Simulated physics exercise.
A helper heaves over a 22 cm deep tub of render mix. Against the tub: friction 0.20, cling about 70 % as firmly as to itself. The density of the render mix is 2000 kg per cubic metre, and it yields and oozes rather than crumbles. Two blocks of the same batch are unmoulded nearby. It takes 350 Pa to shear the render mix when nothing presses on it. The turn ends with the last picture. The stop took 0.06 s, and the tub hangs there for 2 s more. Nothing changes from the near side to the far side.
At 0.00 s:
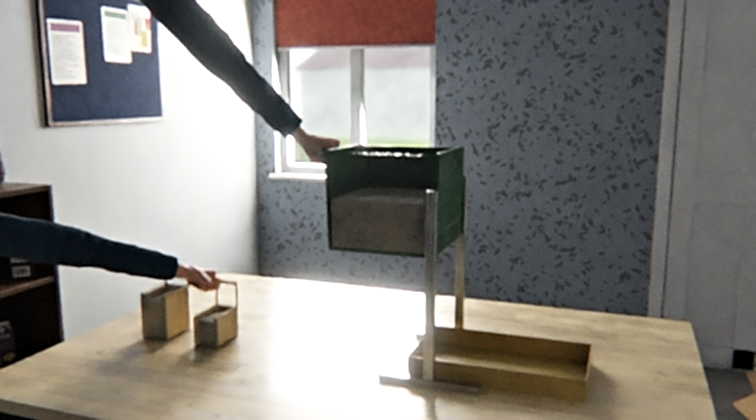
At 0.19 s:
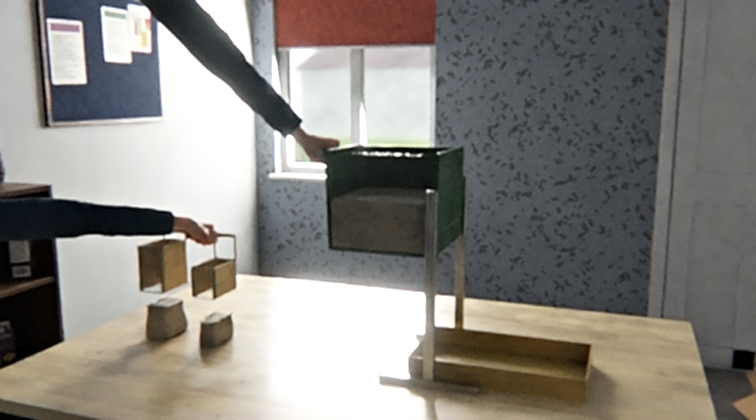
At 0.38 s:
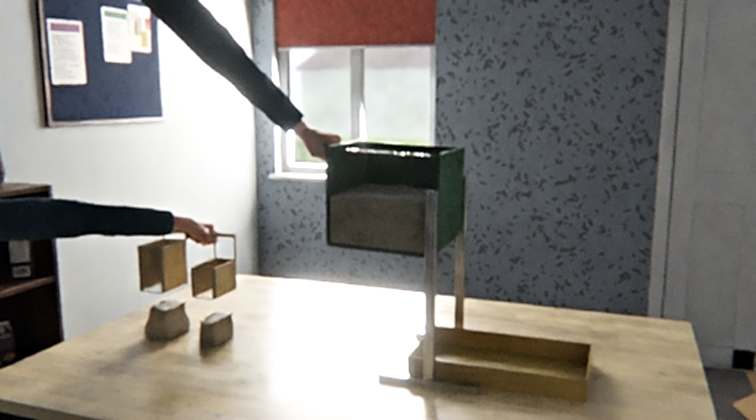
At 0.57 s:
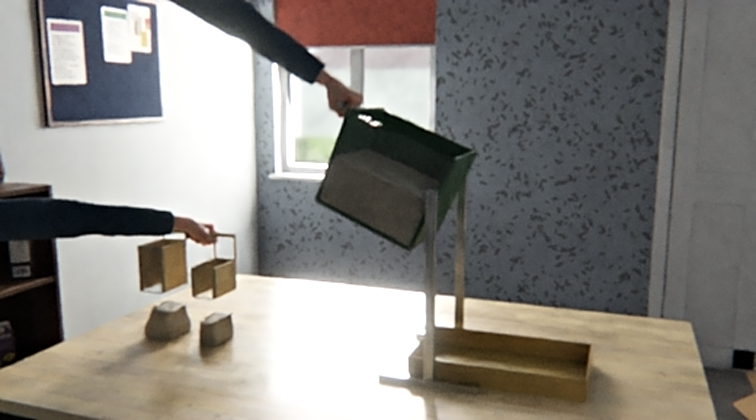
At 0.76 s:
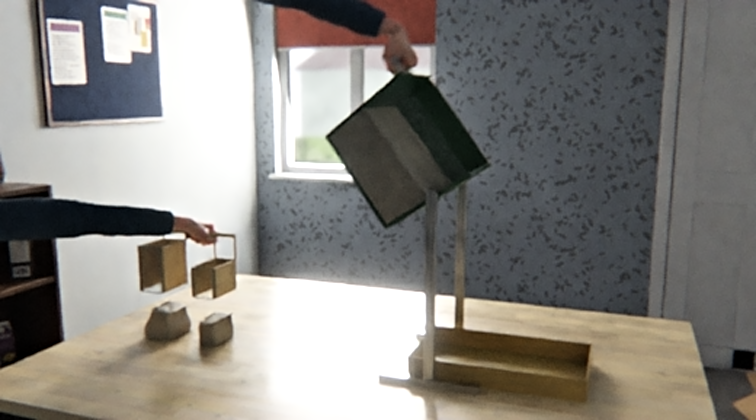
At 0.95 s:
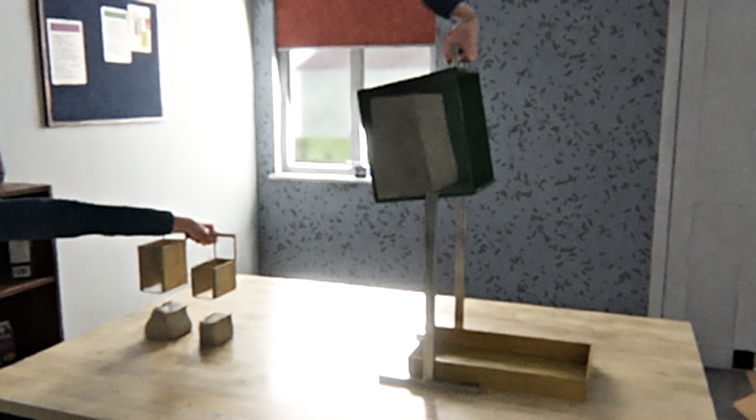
One hand lifts two small moulds off blocks, then another tilts a green tub steeply rightward.
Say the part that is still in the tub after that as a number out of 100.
Close to 78 per cent.
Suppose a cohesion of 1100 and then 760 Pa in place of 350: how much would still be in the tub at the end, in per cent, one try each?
In that order: 100 %, 100 %.
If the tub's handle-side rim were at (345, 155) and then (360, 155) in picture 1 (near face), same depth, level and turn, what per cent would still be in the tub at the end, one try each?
In that order: 100 %, 100 %.
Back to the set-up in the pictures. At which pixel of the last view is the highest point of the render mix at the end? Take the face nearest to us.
Around (400, 148).
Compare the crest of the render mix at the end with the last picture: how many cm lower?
Roughly 12 cm.
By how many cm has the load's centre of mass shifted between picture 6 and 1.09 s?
Roughly 5 cm.
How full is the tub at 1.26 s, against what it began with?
About 85 %.
After 1.09 s, the tub is at 80 degrees and holds 100 %.
After 1.26 s, the tub is at 80 degrees and holds 87 %.
After 1.43 s, the tub is at 80 degrees and holds 79 %.
After 1.60 s, the tub is at 80 degrees and holds 78 %.
After 2.95 s, the tub is at 80 degrees and holds 78 %.
